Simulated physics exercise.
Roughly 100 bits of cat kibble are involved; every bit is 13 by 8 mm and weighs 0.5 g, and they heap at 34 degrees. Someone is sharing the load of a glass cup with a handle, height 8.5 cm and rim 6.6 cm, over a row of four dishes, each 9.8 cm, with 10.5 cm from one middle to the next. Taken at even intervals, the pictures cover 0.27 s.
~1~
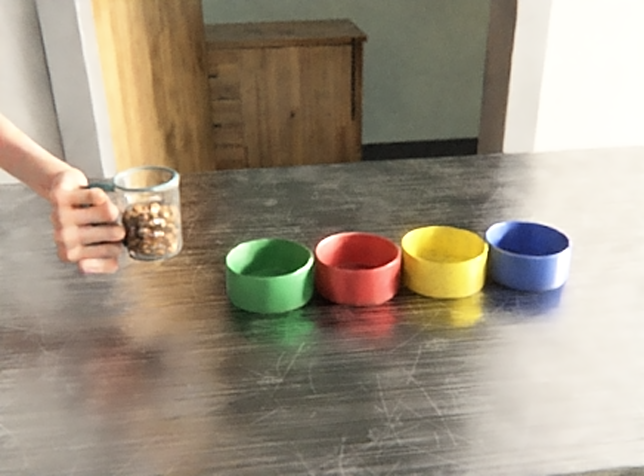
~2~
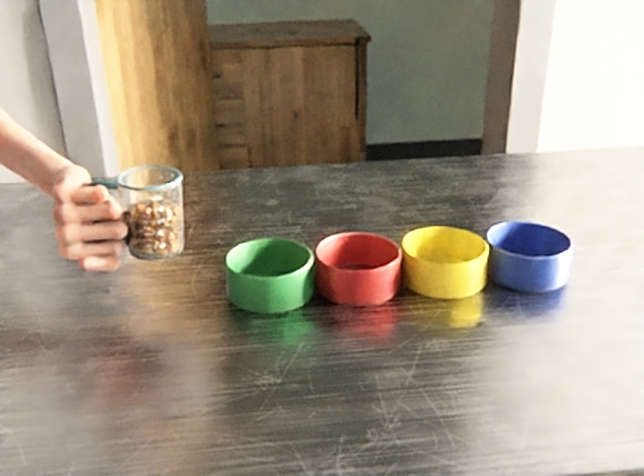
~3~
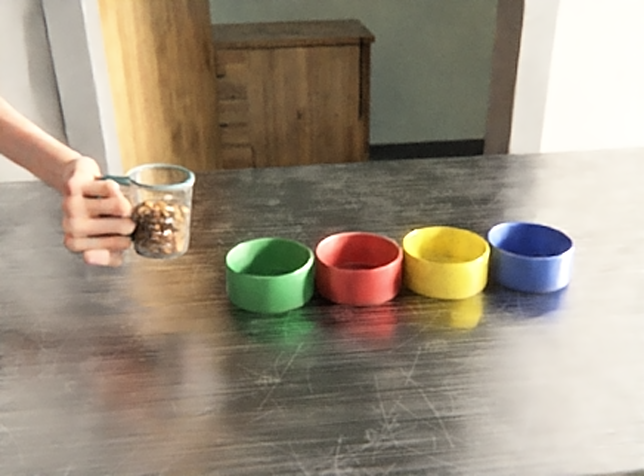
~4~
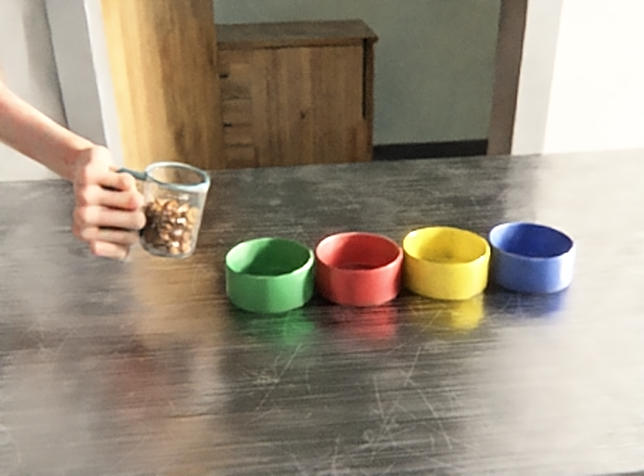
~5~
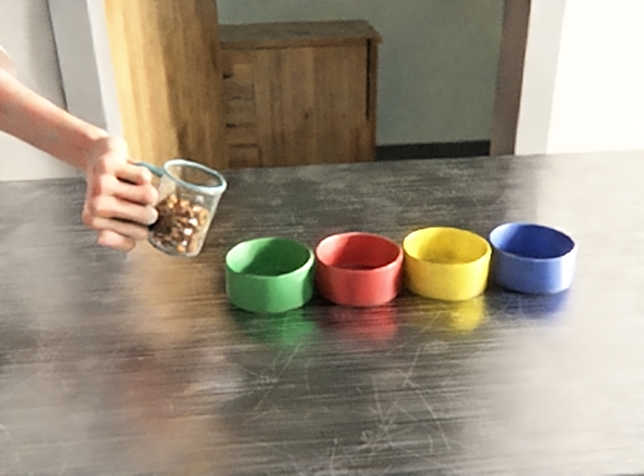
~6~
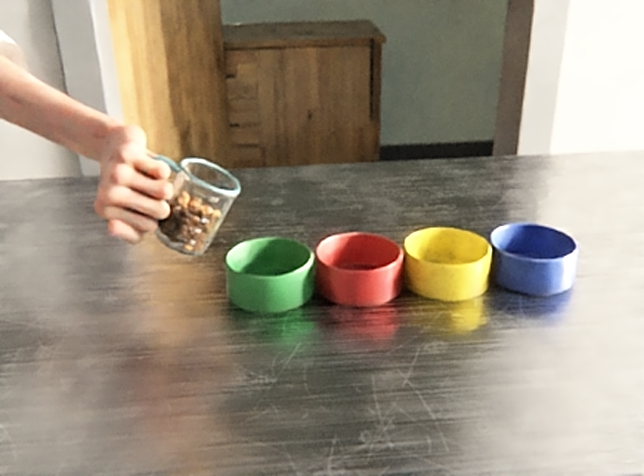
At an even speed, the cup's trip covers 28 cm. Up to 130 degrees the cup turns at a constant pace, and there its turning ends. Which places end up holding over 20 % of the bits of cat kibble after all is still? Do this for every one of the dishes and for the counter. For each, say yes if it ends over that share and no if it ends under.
In order: Red dish: Keeps more than a fifth; blue dish: Keeps a fifth or less; green dish: Keeps a fifth or less; yellow dish: Keeps more than a fifth; counter: Keeps a fifth or less.
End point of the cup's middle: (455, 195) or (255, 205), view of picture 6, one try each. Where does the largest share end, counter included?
Yellow, then green.
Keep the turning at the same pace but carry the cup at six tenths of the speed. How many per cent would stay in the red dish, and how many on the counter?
The shares would then be red 60 and counter 20.
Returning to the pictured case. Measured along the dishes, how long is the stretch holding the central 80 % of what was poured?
12 centimetres.
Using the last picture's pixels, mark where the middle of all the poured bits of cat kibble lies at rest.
My guess is close to (429, 272).
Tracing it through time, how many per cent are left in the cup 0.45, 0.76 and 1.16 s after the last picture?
Going in order, it reads 100, then 70, and finally 0 per cent.
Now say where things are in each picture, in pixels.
Cup at (150, 214), tilt 0 degrees, lip at (176, 176), moved 0.0 cm; middle of the pieces at (155, 228); green dish at (269, 258); red dish at (358, 251); yellow dish at (444, 245); blue dish at (528, 239), in the first picture.
Cup at (153, 213), tilt 2 degrees, lip at (180, 176), moved 0.3 cm; middle of the pieces at (157, 227), in the second picture.
Cup at (161, 212), tilt 7 degrees, lip at (192, 178), moved 1.2 cm; middle of the pieces at (164, 226), in the third picture.
Cup at (172, 211), tilt 14 degrees, lip at (208, 181), moved 2.4 cm; middle of the pieces at (173, 225), in the fourth picture.
Cup at (184, 210), tilt 21 degrees, lip at (224, 184), moved 3.7 cm; middle of the pieces at (182, 224), in the fifth picture.
Cup at (196, 209), tilt 28 degrees, lip at (239, 188), moved 5.0 cm; middle of the pieces at (192, 222); green dish at (269, 257); red dish at (359, 252); yellow dish at (447, 247); blue dish at (533, 242), in the sixth picture.
Then, 0.45 s after the last picture, tilt 89 degrees; cup holds 100 %.
Then, 0.76 s after the last picture, tilt 129 degrees; cup holds 70 %, red 30 %.
Then, 1.16 s after the last picture, tilt 130 degrees; cup holds 0 %, red 35 %, yellow 55 %.
In the end, red 35 %, blue 0 %, green 0 %, yellow 55 %, counter 10 %.
